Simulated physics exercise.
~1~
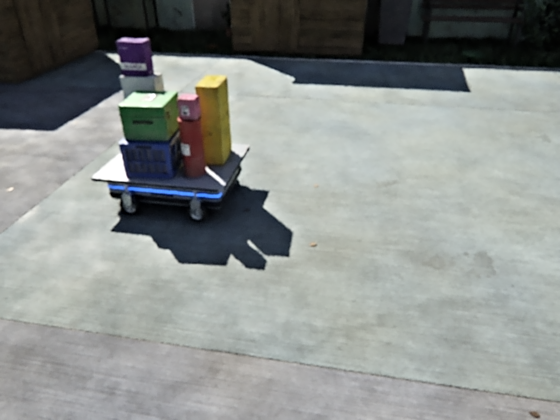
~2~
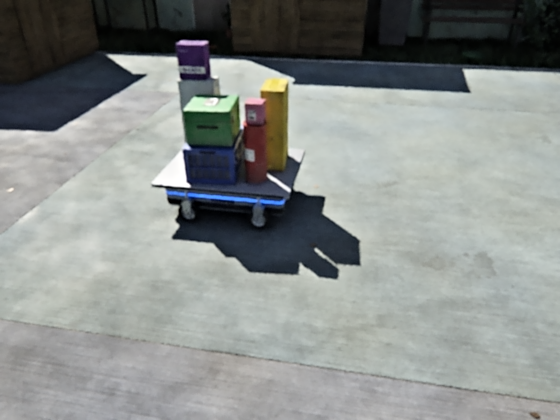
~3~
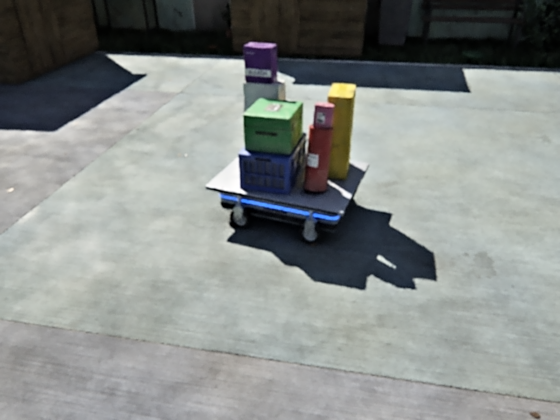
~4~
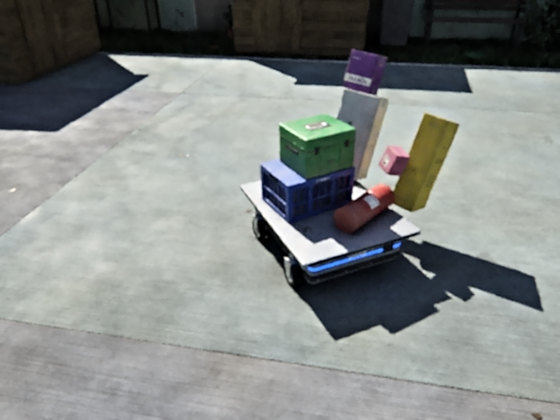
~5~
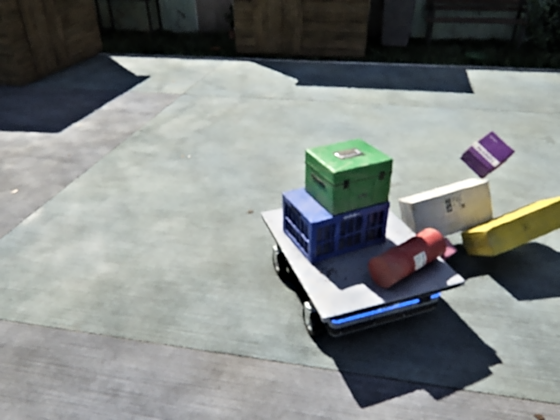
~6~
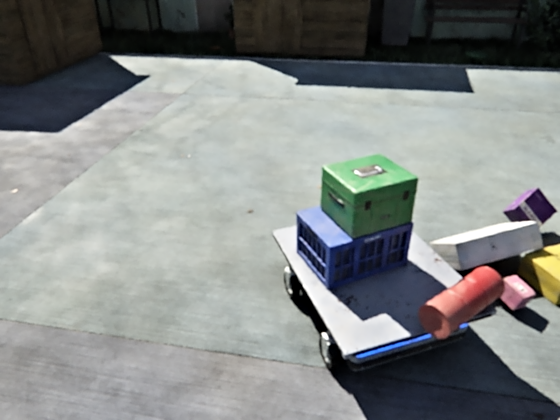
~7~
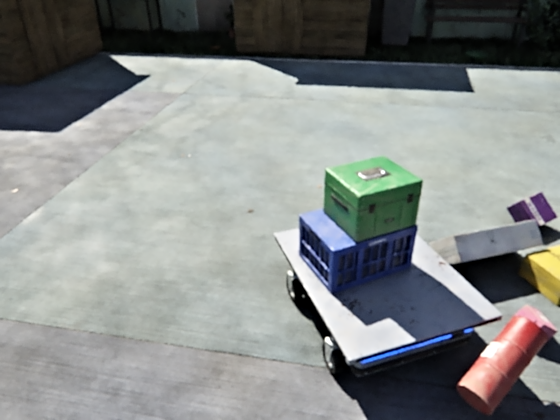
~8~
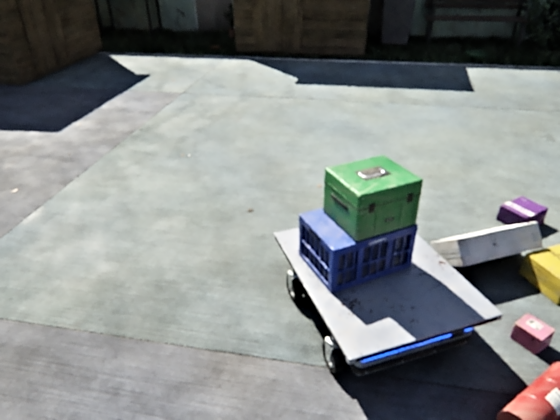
The clip opens on a flat cart rolling across sunlit concrete, carrying a blue crate with a green toolbox on top, a red canister beneath a small pink parcel, and upright yellow, white and purple boxes. It moves to the right with the load standing, then the canister and parcel begin to lean. As the cart turns toward the viewer, the canister falls onto its side and the tall boxes tip off the right side. The white, yellow, purple and pink pieces land on the ground, and the canister rolls off after them. The cart stops with only the crate and toolbox aboard, still stacked.
